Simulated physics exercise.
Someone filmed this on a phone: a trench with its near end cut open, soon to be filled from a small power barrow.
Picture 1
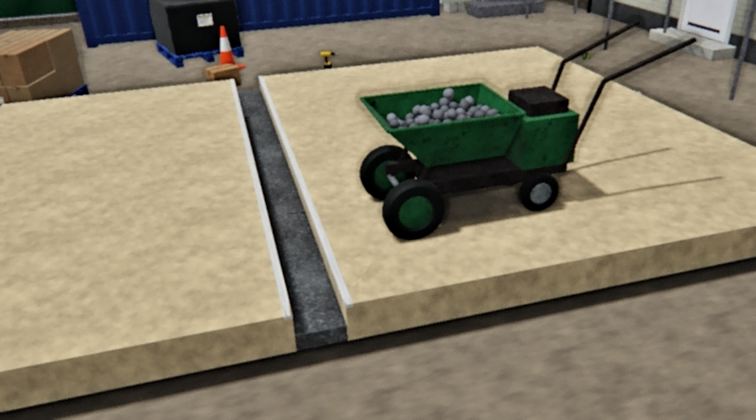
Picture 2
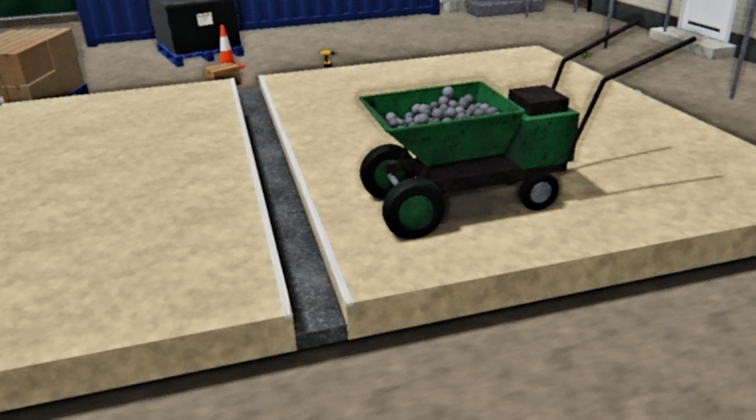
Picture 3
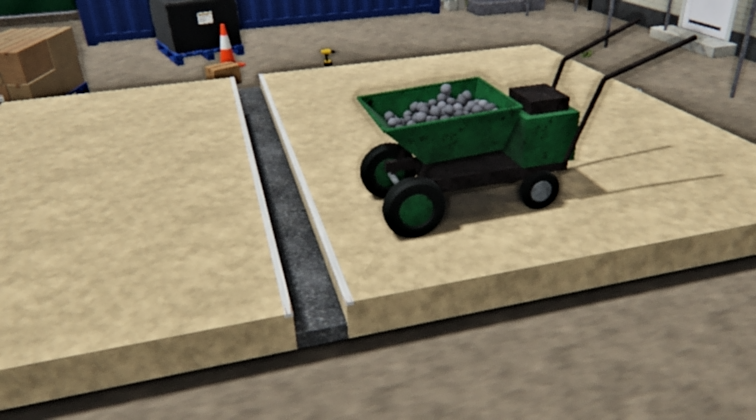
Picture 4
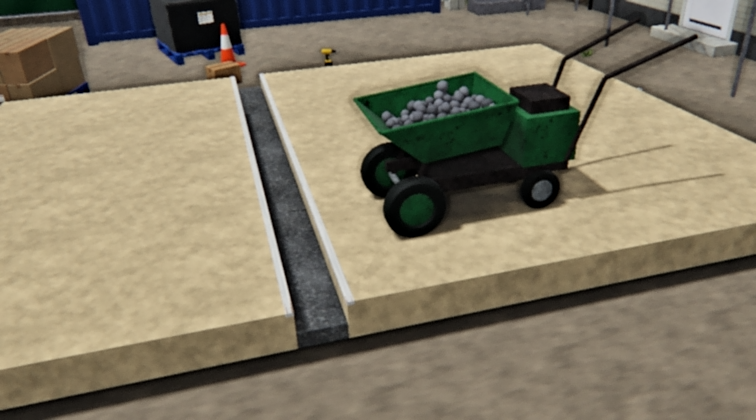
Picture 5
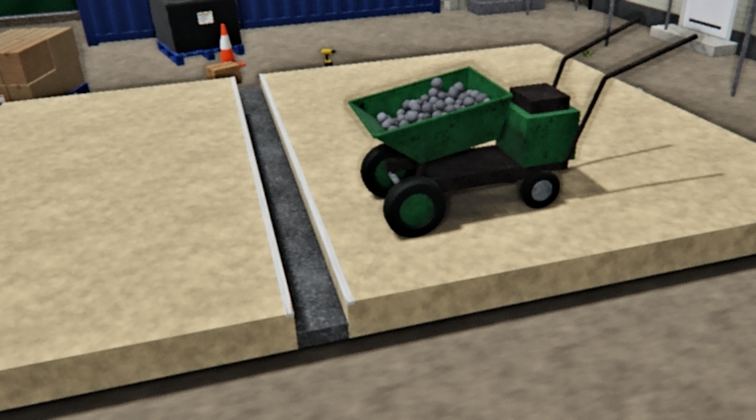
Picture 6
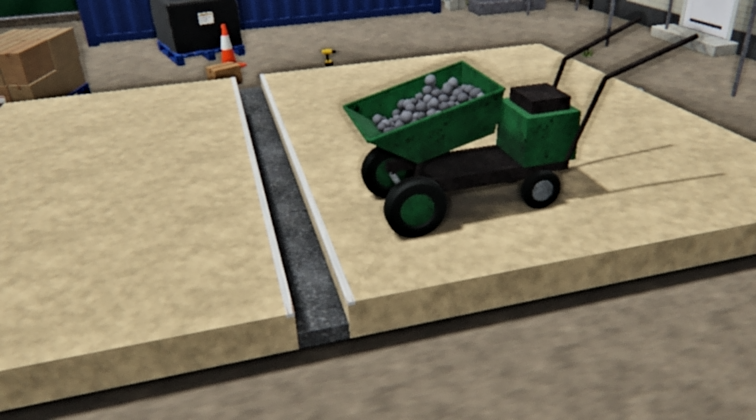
The clip shows a green power barrow loaded with round grey cobbles standing on a pale slab to the right of a narrow, dark trench; its skip starts level, then gradually tilts a little toward the left.
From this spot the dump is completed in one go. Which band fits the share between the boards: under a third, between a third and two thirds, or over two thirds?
Way I see it, the trench ends up with upwards of two thirds of the load.
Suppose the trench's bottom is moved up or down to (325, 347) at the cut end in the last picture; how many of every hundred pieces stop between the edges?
Estimate: Approx. 90 %.
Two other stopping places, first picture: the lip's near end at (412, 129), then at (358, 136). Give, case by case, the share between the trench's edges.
Approximately 70 per cent and 30 per cent, in that order.
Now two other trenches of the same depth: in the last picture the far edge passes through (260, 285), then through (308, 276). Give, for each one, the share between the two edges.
For the first it's 100 per cent, for the second 40 per cent.
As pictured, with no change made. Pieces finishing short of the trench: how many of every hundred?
My estimate is around 0 percent.
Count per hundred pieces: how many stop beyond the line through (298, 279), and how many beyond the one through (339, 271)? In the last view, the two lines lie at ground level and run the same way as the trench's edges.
Near 30 % and 100 %.
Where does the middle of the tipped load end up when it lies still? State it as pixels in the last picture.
Resting centre, last picture - approx. (293, 240).
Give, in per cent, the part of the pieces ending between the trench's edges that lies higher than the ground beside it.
20 per cent or so.
Soon, skip tipped steeply; all in the skip.
A while on, skip tipped right over; most in the skip; a small part in or heaped over the trench; a stray few falling.
Towards the end, skip tipped right over; a small part in the skip; most in or heaped over the trench; a small part beyond it.
Finally, skip tipped right over; a stray few short of the trench; most in or heaped over the trench; about a quarter beyond it.
